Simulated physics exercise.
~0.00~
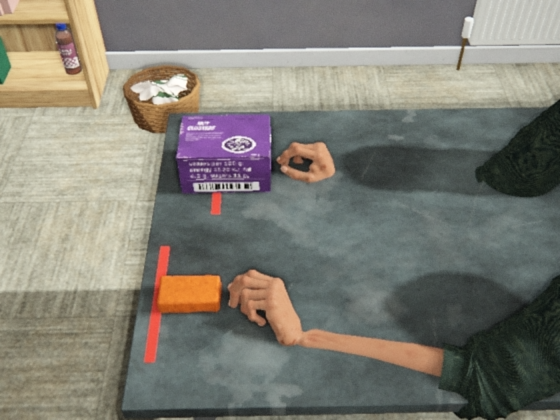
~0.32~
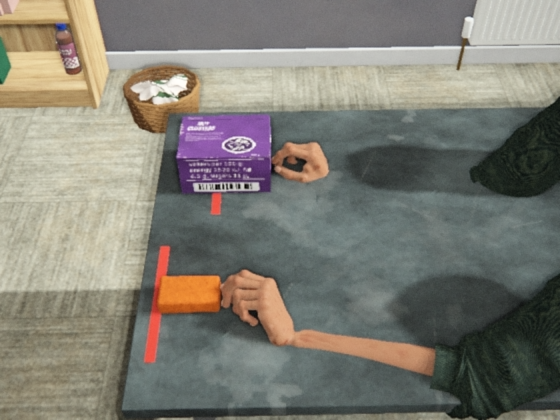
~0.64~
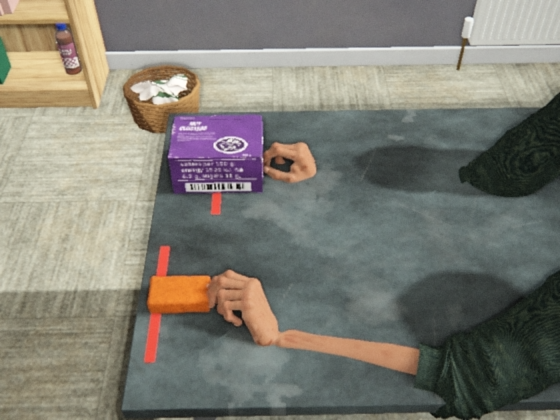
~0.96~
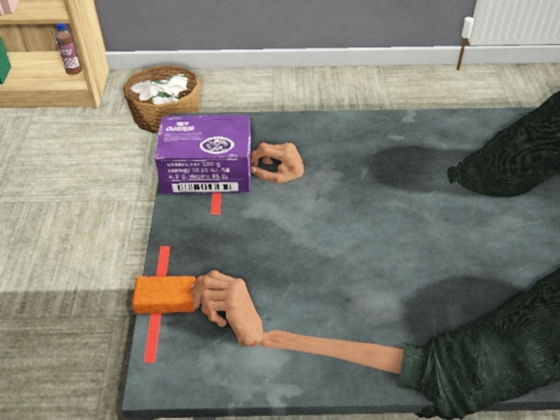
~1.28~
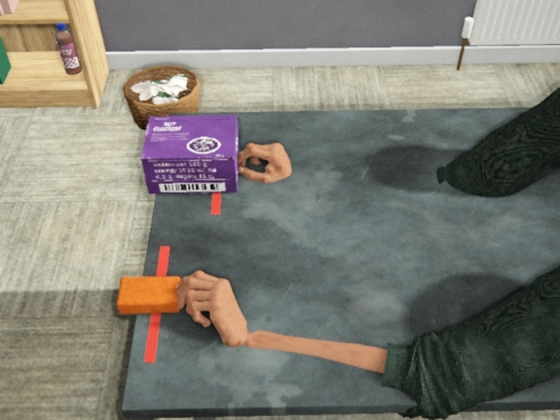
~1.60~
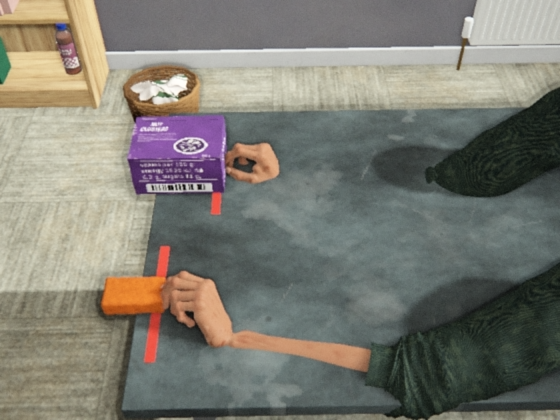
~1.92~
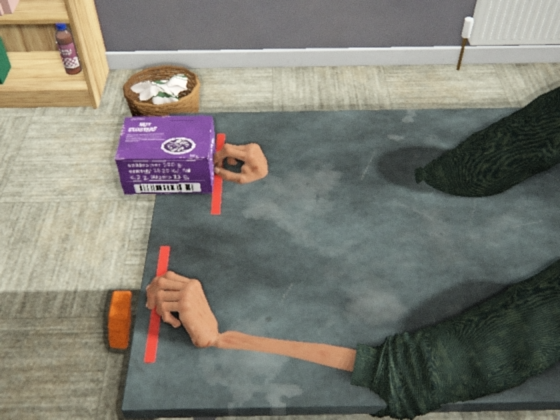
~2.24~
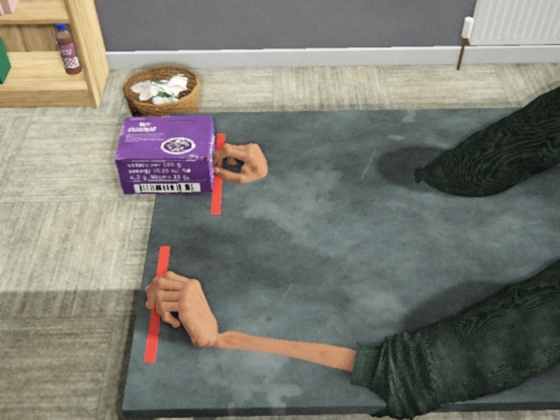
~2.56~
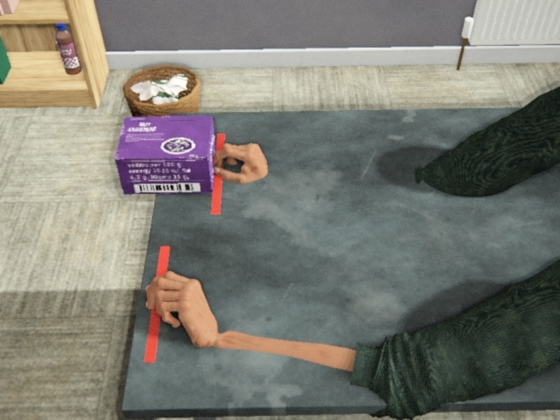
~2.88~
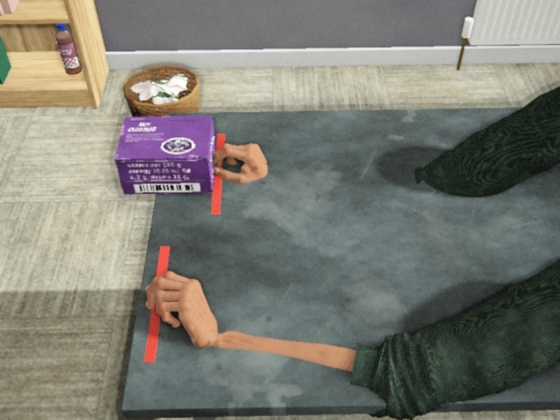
Two hands push an orange block off the table edge while a purple box stays on.
